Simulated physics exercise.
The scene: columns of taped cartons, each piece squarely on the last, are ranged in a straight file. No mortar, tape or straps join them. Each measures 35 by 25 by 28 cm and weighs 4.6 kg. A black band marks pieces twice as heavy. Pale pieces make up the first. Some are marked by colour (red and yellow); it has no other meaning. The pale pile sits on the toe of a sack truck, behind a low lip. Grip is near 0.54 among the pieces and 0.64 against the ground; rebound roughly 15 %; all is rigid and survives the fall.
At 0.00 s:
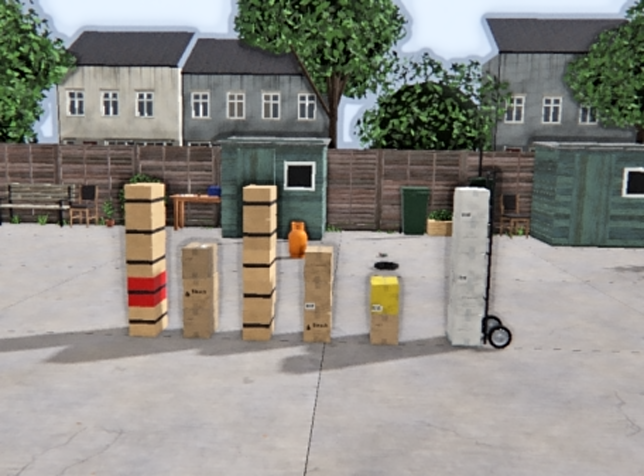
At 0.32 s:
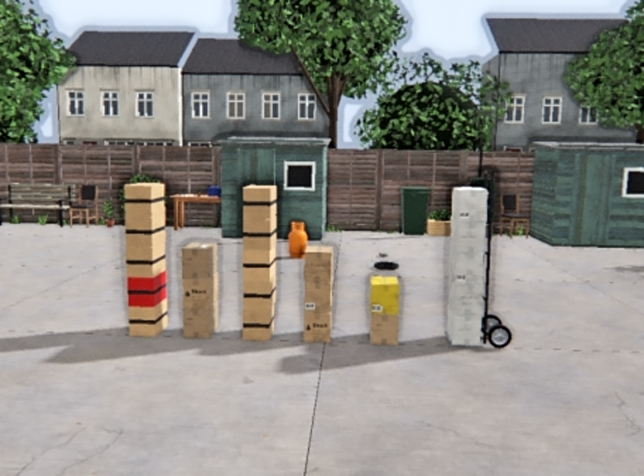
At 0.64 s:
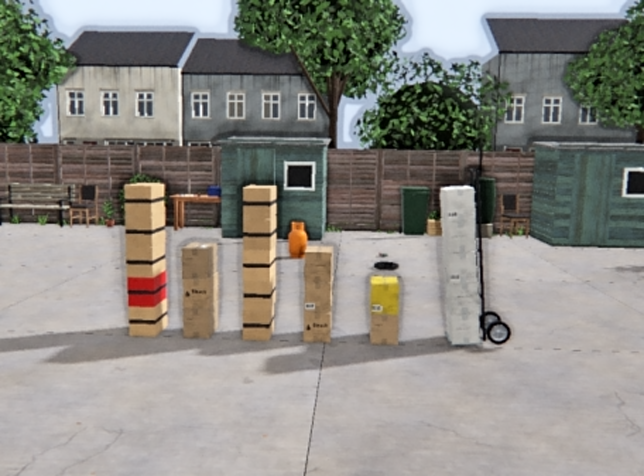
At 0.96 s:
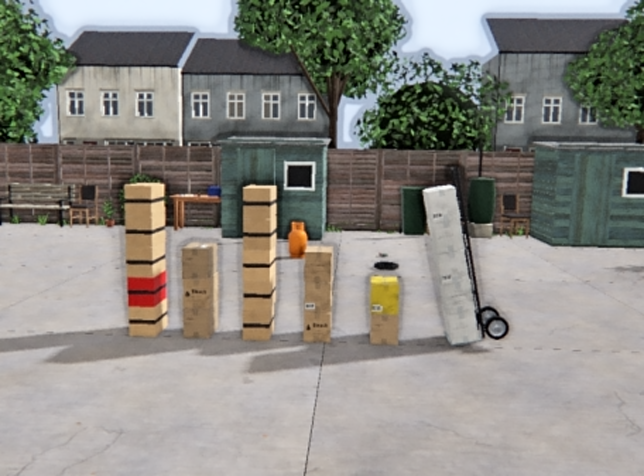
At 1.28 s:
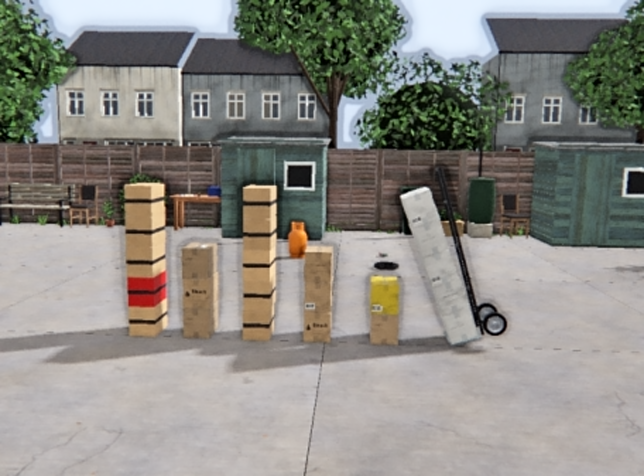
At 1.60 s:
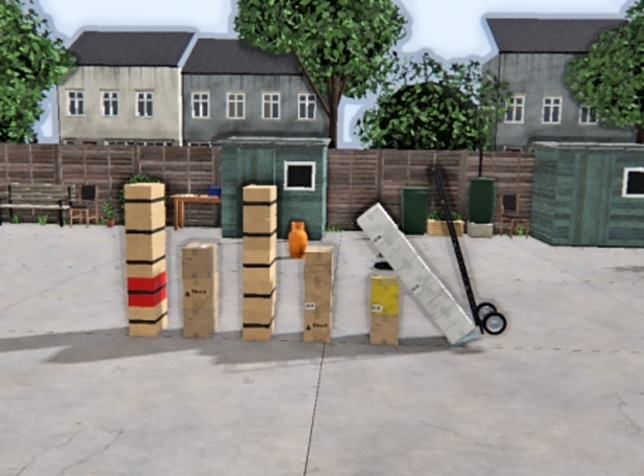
The tall pale stack on the sack truck at the right tilted left along with the truck, then leaned away from its frame toward the shorter stack with yellow, while the other stacks stood still.
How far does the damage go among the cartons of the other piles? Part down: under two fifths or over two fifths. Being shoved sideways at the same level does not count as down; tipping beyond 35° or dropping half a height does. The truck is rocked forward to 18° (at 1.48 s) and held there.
It comes to less than two fifths.
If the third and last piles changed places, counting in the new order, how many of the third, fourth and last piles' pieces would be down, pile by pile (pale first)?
Then third 0, fourth 0, last 0.
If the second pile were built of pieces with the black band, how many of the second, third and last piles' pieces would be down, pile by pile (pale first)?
Then second 0, third 0, last 0.
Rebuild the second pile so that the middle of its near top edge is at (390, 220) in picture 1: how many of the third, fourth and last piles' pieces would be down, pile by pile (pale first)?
Then third 3, fourth 5, last 5.
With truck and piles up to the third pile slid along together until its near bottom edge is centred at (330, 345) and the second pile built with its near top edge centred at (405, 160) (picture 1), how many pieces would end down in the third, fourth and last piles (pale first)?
In that case third 3, fourth 5, last 5.
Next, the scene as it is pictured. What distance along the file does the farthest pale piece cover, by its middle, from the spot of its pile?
Some 110 cm.
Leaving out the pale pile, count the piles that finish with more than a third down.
0 in all.
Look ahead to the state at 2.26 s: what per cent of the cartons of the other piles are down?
0 per cent by then.
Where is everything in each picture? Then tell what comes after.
In the first picture (pixels give the middle of a visible side), truck frame (493, 208) 0° forward; red carton (141, 292); yellow carton (385, 300); none of the others has stirred.
In the second picture, truck frame (491, 208) 1° forward; yellow carton (385, 300).
In the third picture, truck frame (479, 205) 6° forward, top of the pale pile leaning 6°; yellow carton (385, 300); none of the others has stirred.
In the fourth picture, truck frame (462, 204) 12° forward, top of the pale pile leaning 12°; yellow carton (385, 300); none of the others has stirred.
In the fifth picture, truck frame (449, 204) 17° forward, top of the pale pile leaning 21°; yellow carton (385, 300); none of the others has stirred.
In the sixth picture, truck frame (447, 204) 18° forward, top of the pale pile leaning 40°; yellow carton (385, 300); red carton (141, 292); none of the others has stirred.
After 1.70 s, 5 of the pale pile down; none of the 18 other cartons down.
After 1.92 s, 5 of the pale pile down; none of the 18 other cartons down, 4 disturbed; yellow carton 29 mm from its place.
After 2.26 s, 5 of the pale pile down; none of the 18 other cartons down, 5 disturbed; yellow carton 9° from how it stood.
After 2.54 s, 5 of the pale pile down; none of the 18 other cartons down, 5 disturbed; yellow carton 9 cm from its place.
In the end (3.2 s), 5 of the pale pile down; none of the 18 other cartons down, 5 disturbed; yellow carton 7 cm from its place; red carton unmoved. That is 0 per cent. From the last view, middles, yellow carton near (377, 295), red carton near (147, 288).
